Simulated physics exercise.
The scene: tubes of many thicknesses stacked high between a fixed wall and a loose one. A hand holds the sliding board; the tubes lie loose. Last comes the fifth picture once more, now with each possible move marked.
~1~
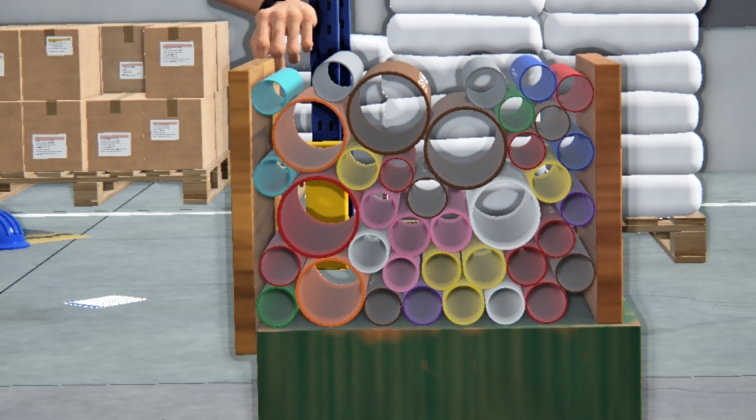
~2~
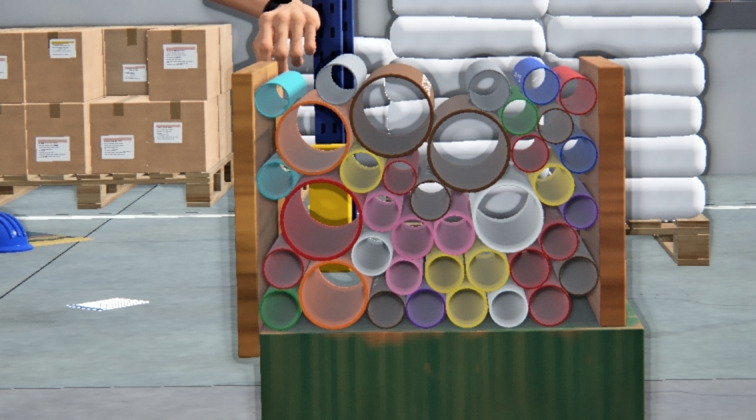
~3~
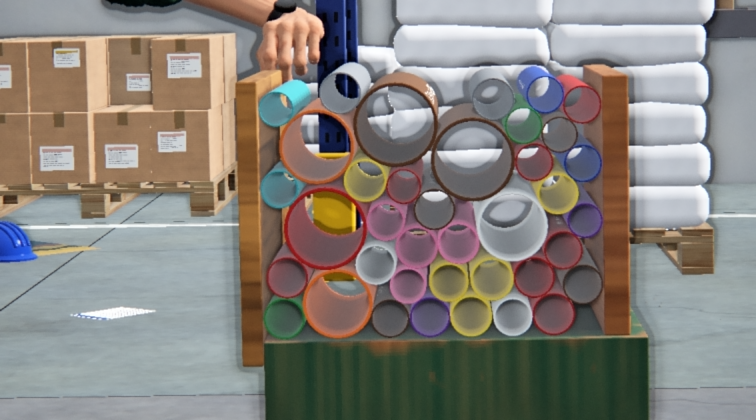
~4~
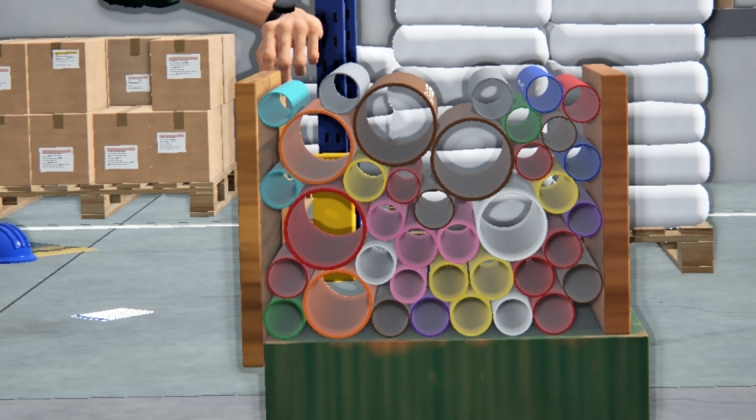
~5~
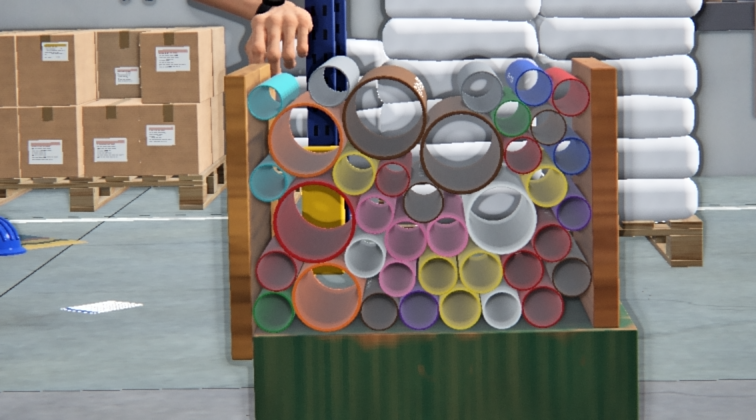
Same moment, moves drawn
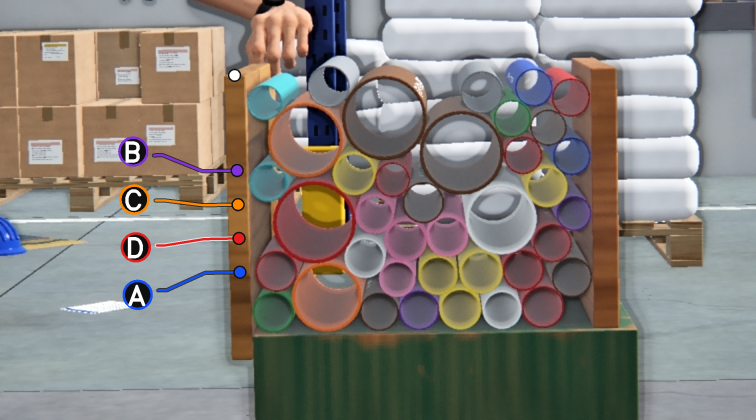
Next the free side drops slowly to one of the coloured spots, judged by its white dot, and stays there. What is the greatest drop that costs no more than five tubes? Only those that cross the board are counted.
The answer is mark A.
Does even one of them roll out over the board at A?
Yes, at A.
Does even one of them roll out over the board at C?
Yes, at C.
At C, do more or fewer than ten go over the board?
At C, fewer than ten.
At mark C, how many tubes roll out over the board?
At C the number is one.
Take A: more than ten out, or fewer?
At A, fewer than ten.
On the marked copy, A at (240, 272); B at (237, 171); C at (238, 205); D at (239, 238); the white dot at (234, 76).
Taking A. A third of the way, top of the board (249, 160).
Two thirds of the way, top of the board (251, 257).
When it is over, top of the board (252, 271), four out over the board.
As for the rest, B one out over the board; C one out over the board; D four out over the board.
